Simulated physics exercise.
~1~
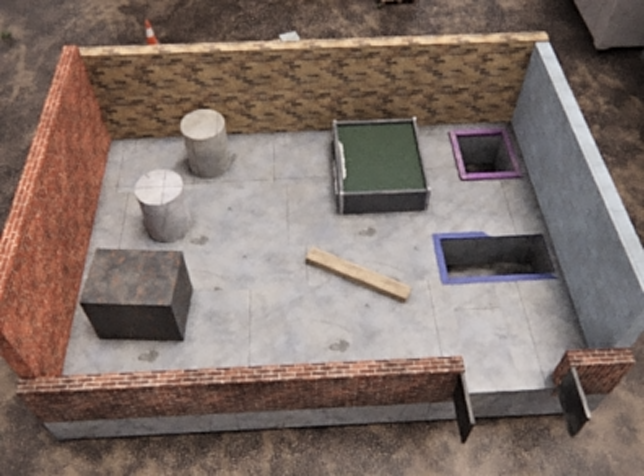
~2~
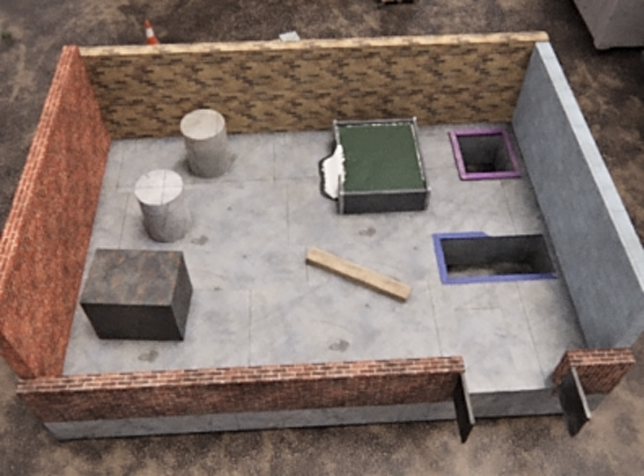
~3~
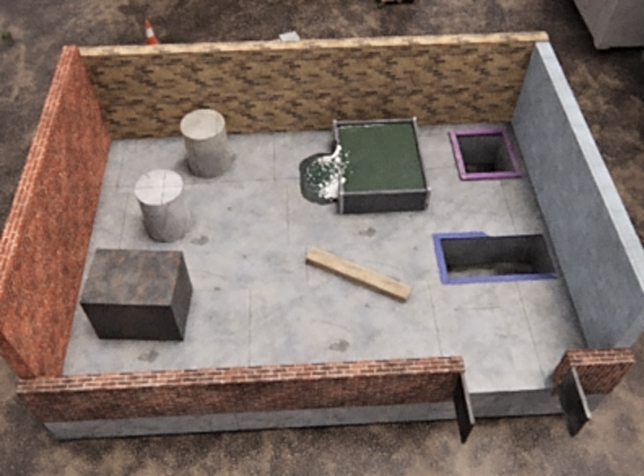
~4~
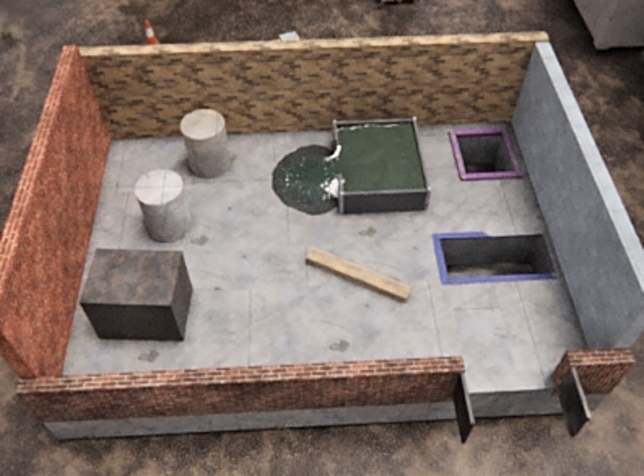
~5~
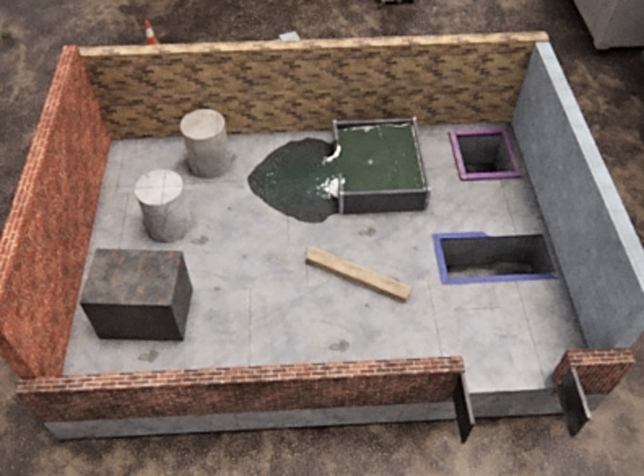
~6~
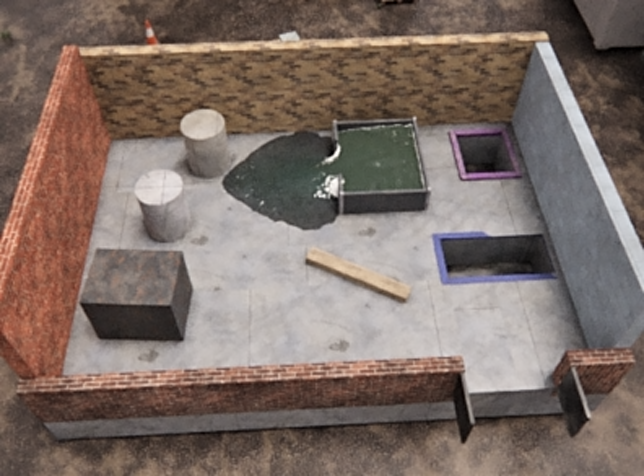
Dark green water pouring from the left side of a tank and spreading leftward across a walled concrete slab toward two cylinders.
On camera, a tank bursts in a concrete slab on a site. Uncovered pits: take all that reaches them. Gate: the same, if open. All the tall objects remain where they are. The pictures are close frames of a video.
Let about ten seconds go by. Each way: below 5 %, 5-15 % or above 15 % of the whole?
At the end, the gate will capture a light share below five per cent. The purple pit will capture a light share below five per cent. The blue pit will capture a light share below five per cent.
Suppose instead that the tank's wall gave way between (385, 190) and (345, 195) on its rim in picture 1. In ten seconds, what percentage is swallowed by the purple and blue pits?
Shares: Purple at 0 percent, blue at 20 percent.
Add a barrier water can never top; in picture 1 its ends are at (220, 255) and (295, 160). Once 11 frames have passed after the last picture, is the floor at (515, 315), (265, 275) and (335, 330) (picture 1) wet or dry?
As listed: No water, wet, clear.
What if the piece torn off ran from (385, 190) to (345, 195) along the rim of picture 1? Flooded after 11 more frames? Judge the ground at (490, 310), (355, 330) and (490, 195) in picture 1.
The first would be drenched, the second drenched and the third still unwetted.
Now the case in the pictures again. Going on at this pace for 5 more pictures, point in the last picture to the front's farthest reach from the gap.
The front tops out at about (138, 198).
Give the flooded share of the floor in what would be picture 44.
Near 45 in a hundred.
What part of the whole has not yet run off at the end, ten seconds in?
Some 100 per cent has not gone.
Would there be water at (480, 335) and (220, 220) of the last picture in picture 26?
As listed: Unwetted; swamped.
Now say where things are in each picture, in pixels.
In the first frame, still water in the water tank at (380, 158).
In the second frame, water pours out at (339, 170) and has run to (333, 196).
In the third frame, the front is at (310, 197), out from the gap at (339, 171).
In the fourth frame, water pours out at (339, 171) and has run to (278, 189).
In the fifth frame, water pours out at (339, 170) and has run to (253, 186).
In the sixth frame, the front is at (228, 185), out from the gap at (339, 170).
A moment on, water covers 20 % of the floor; the gate 0 %, the purple pit 0 %, the blue pit 0 %.
Next, water covers 30 % of the floor; the gate 0 %, the purple pit 0 %, the blue pit 0 %.
Then, water covers 35 % of the floor; the gate 0 %, the purple pit 0 %, the blue pit 0 %.
Later, water covers 45 % of the floor; the gate 0 %, the purple pit 0 %, the blue pit 0 %.
In the end, water covers 60 % of the floor; the gate 0 %, the purple pit 0 %, the blue pit 0 %.
